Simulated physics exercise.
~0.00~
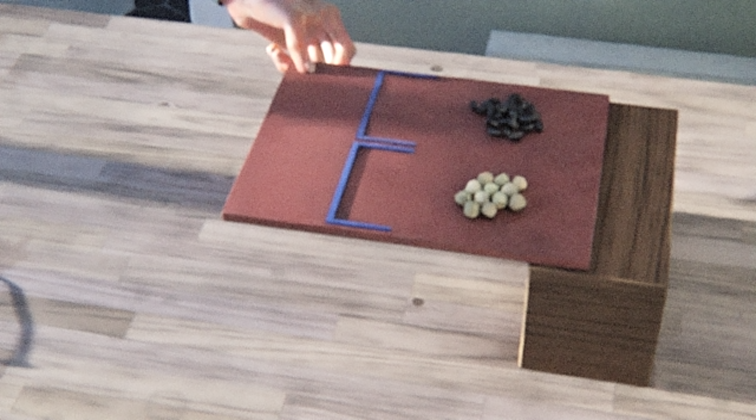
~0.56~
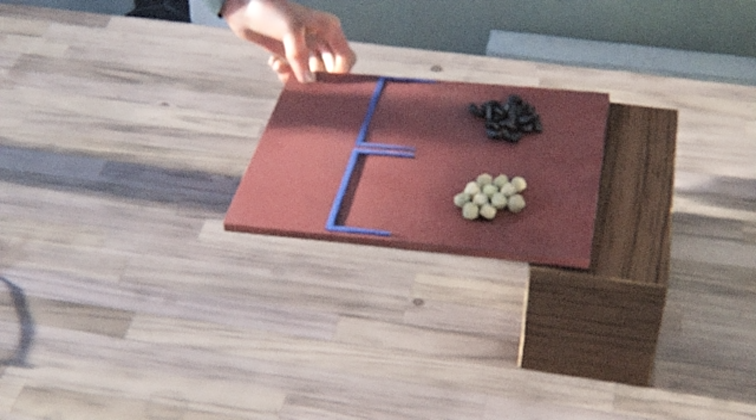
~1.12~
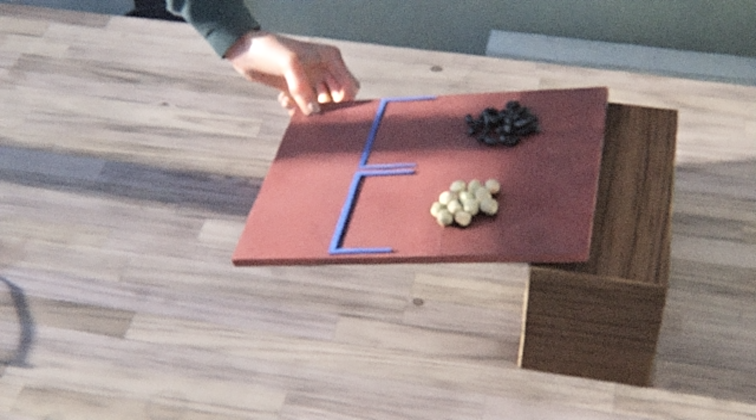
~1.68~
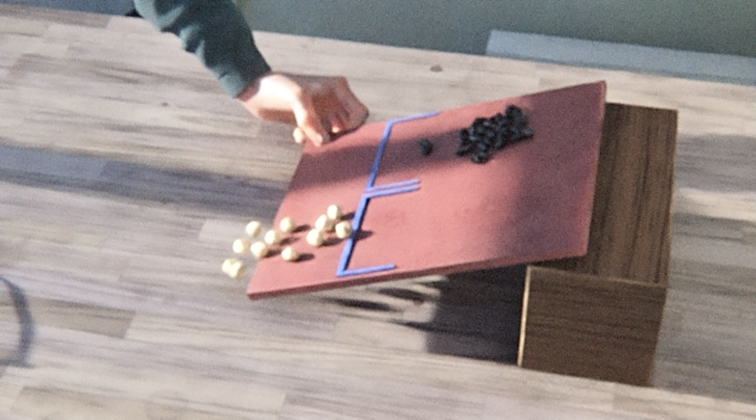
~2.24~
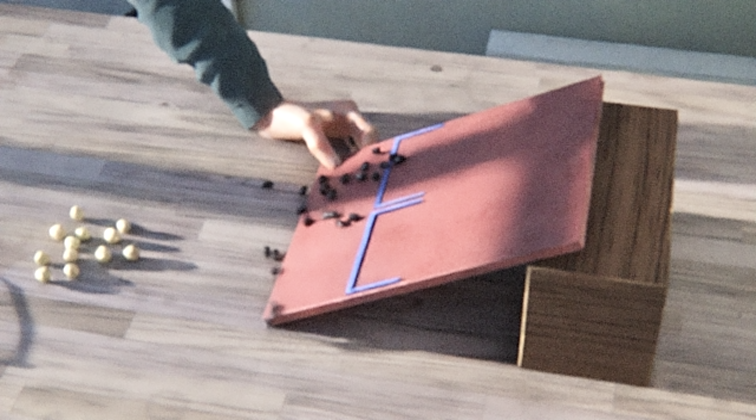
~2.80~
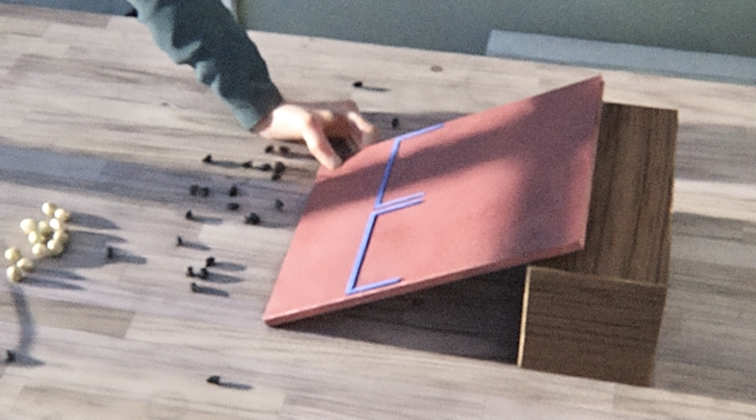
A reddish board resting on a wooden block was lowered at its left end by a hand, and the pale round pieces rolled past their blue strip first, then the small black ones followed, until both heaps lay scattered on the tabletop.
